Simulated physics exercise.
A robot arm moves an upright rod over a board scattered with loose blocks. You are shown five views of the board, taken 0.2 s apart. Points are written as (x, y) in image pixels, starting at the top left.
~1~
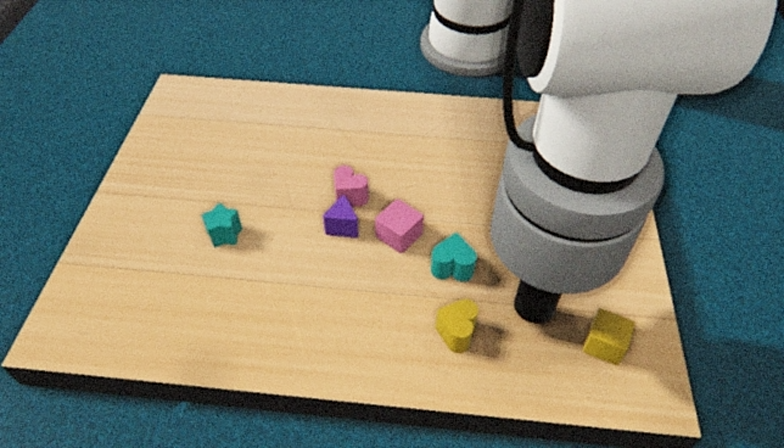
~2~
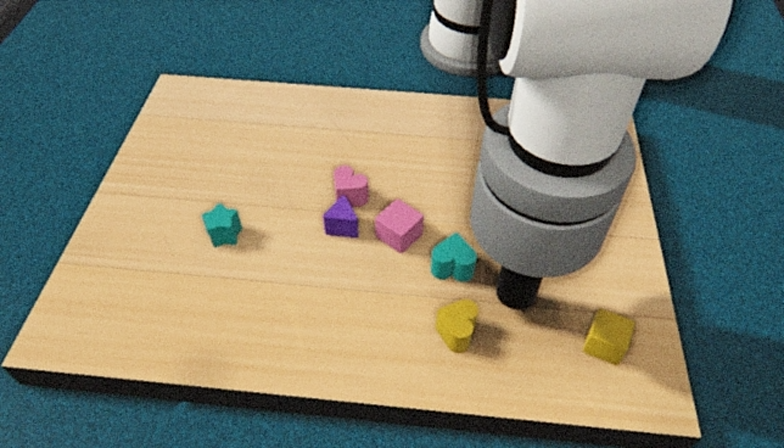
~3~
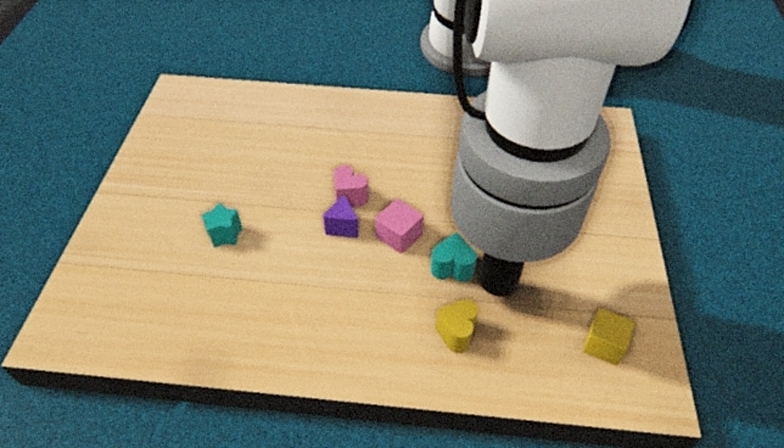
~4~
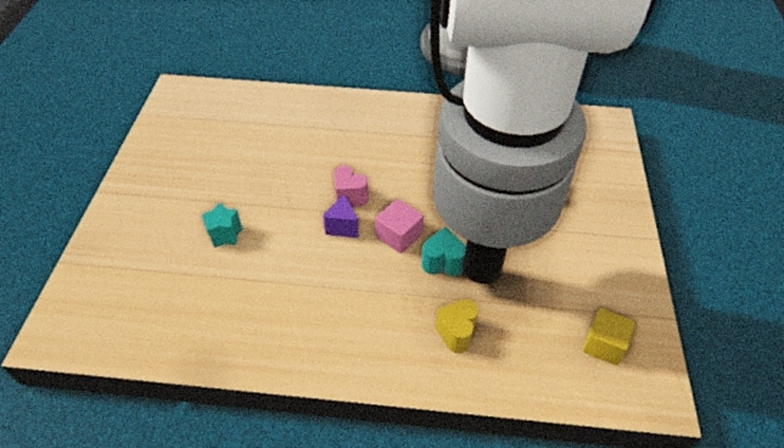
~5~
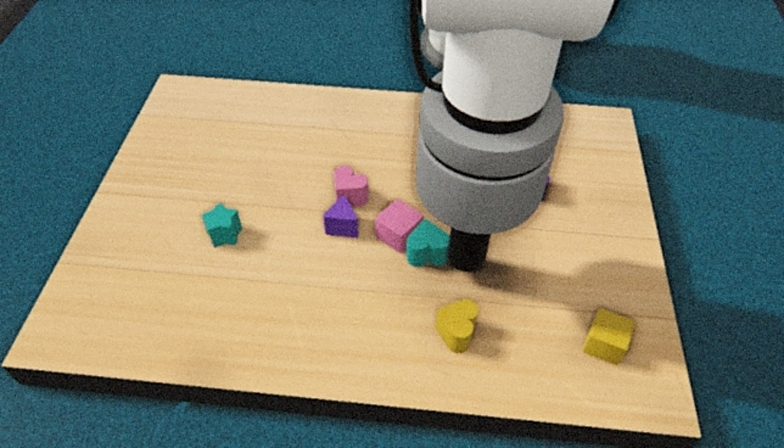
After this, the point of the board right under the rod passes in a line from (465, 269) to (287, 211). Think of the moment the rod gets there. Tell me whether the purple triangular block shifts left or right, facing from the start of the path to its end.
Facing the way the path runs, start to end, you'll find the purple triangular block has shifted left.
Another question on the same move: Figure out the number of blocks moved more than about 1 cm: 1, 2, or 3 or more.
By the end of the path, three or more blocks have moved more than about a centimetre.
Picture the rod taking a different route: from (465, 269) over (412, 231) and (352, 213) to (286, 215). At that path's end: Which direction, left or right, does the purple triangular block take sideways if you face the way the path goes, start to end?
The shift is leftward.
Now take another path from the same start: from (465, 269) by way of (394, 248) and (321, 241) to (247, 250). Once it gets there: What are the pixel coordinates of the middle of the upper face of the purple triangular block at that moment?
Pixel (263, 206).
What follows on the original path. One third of the way, rod (402, 236); purple triangular block (337, 210); pink heart block (340, 168), turned 25° anticlockwise; pink four-sided block (359, 187), turned 25° clockwise; turquoise heart block (371, 210), turned 25° clockwise.
Two thirds of the way, rod (341, 217); purple triangular block (303, 206), turned 25° anticlockwise; pink heart block (335, 142), turned 15° clockwise; pink four-sided block (335, 163), turned 60° clockwise; turquoise heart block (323, 186), turned 65° clockwise.
At the end, rod (284, 199); purple triangular block (253, 199), turned 100° anticlockwise; pink heart block (338, 138), turned 25° clockwise; pink four-sided block (331, 160), turned 75° clockwise; turquoise heart block (290, 169), turned 145° clockwise.
